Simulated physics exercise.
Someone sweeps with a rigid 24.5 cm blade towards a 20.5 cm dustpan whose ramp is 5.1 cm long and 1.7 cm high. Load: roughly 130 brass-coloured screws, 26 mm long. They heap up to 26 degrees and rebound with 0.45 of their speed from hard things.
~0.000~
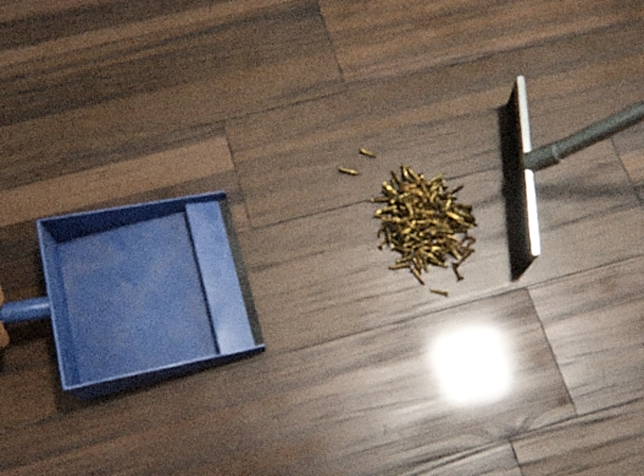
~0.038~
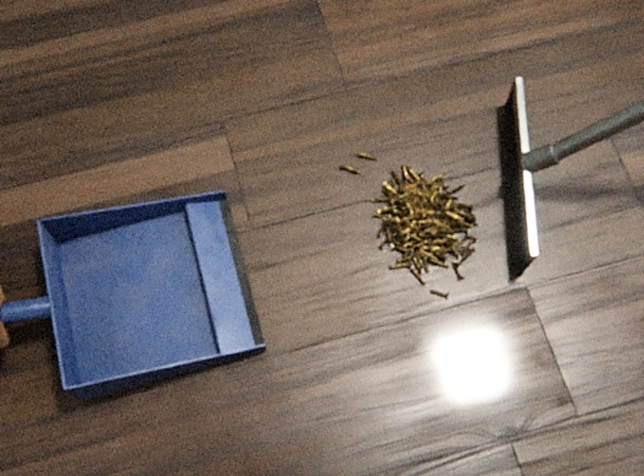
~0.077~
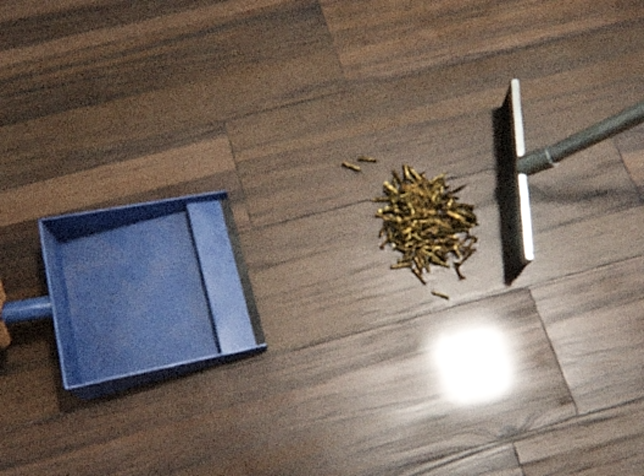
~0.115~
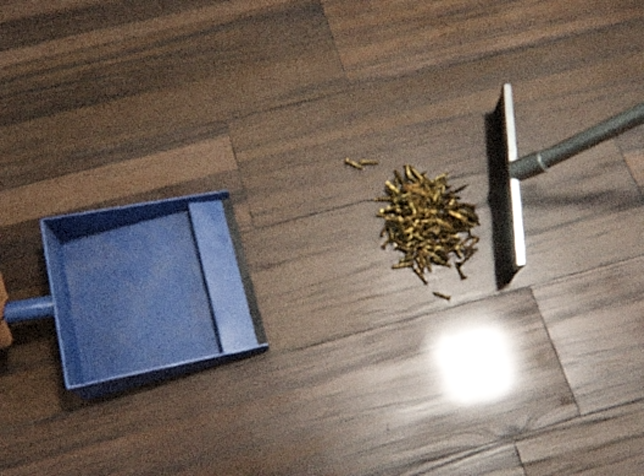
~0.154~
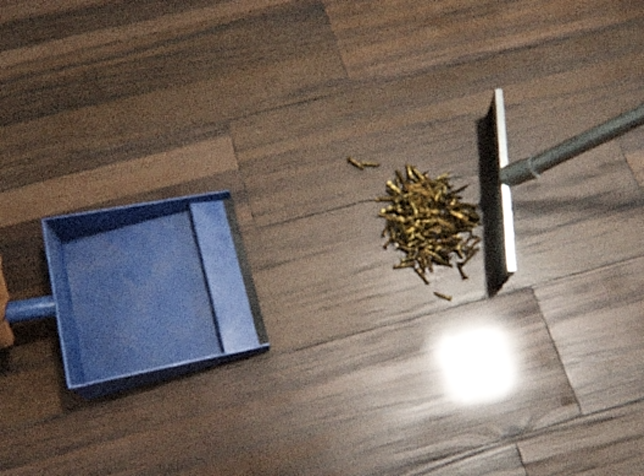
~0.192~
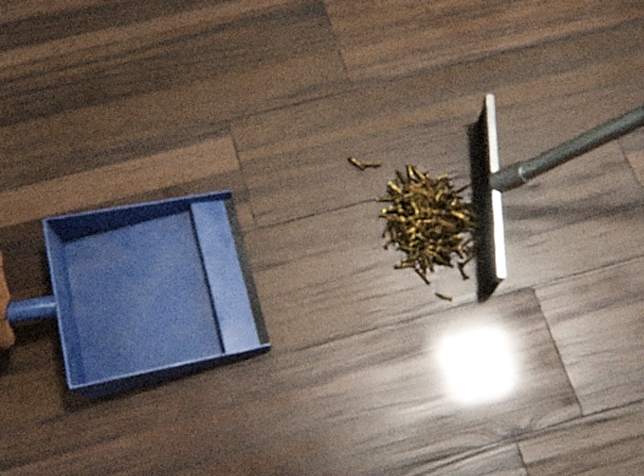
To begin with, a blue dustpan, its handle held at the left edge, lies on a dark wooden floor, with a small pile of brass-coloured screws between it and an upright blade on a grey pole. The blade then slides left and slightly downwards until it meets the pile's right side, while the pile barely changes.
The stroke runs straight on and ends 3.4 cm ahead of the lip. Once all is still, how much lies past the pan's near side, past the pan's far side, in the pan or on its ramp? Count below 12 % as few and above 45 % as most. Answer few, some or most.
Near side: Few, far side: Few, pan: Few.
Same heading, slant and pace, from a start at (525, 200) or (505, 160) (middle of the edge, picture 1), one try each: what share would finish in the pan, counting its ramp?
About 0 and 0 per cent.
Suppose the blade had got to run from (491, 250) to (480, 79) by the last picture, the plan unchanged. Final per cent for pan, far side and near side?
Pan 5, far 40, near 0.
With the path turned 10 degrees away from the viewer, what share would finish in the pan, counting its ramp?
Then about 0 per cent.
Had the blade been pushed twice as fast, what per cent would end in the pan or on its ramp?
Then about 5 per cent.
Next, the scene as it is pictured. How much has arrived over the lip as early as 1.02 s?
Near 0 per cent so far.
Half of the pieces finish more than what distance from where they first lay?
About 20 cm.
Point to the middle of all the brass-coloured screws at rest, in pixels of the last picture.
Around (290, 254).
Then, at 0.49 s, middle of the blade 20 cm from the lip; 0 % over the lip, far side 0 %, near side 0 %.
After 0.70 s, middle of the blade 11 cm from the lip; 0 % over the lip, far side 0 %, near side 5 %.
After 1.02 s, middle of the blade 7 cm from the lip; 0 % over the lip, far side 5 %, near side 5 %.
By 1.7 s all is still; near side 5 %, far side 5 %, pan 0 %, in front of the lip or behind the blade 90 %.
